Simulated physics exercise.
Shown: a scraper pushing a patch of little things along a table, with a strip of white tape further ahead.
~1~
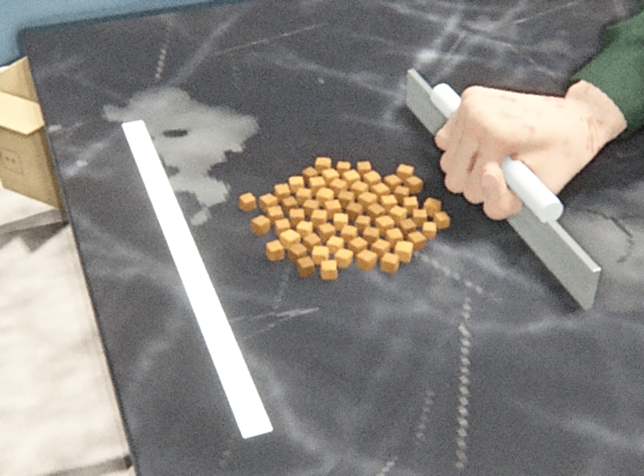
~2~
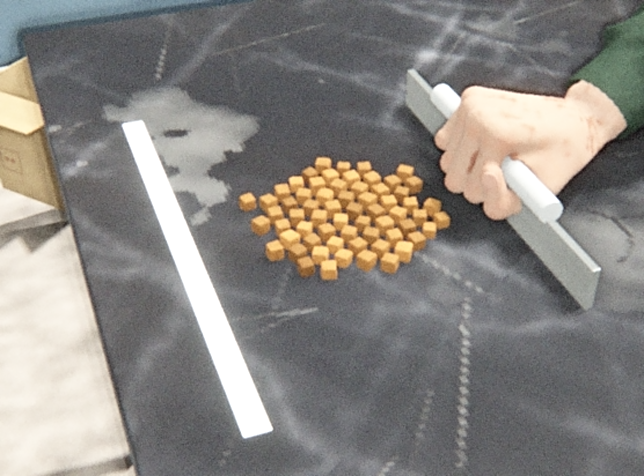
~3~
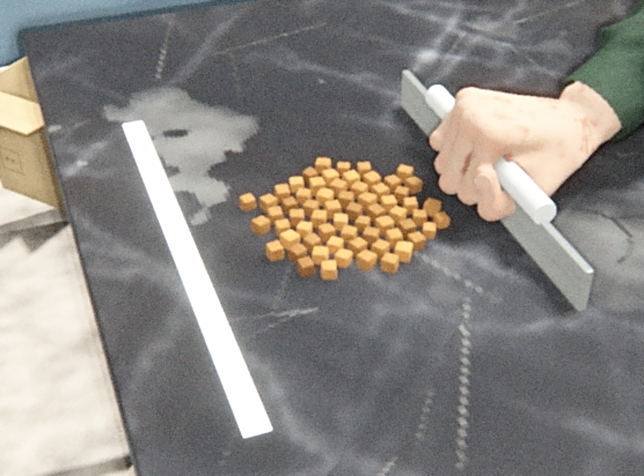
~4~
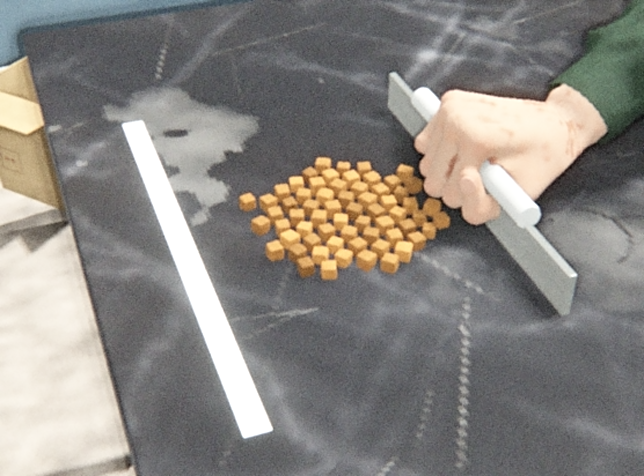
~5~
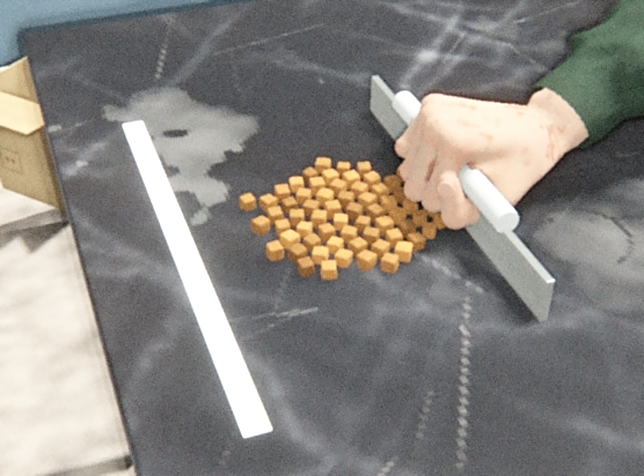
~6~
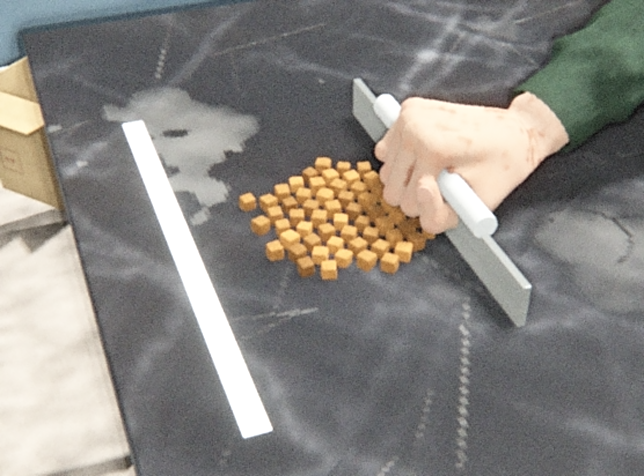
A hand slides a scraper left across a dark table to a patch of brown cubes.
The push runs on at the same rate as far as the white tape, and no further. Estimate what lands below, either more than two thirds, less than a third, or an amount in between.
What lands below is less than a third.
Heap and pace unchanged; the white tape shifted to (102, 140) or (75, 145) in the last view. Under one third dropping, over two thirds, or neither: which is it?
First try: The middle third; second try: Over two thirds.
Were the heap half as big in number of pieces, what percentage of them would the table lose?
It comes to 0 per cent or so.
Soon after the last picture, scraper still moving, near (299, 194); heap all on the table, its front near (202, 231).
A little later, scraper stopped at the white tape; heap a stray few over the edge.
Later still, scraper stopped at the white tape; heap a small part over the edge.
At rest, scraper stopped at the white tape; heap a small part over the edge.
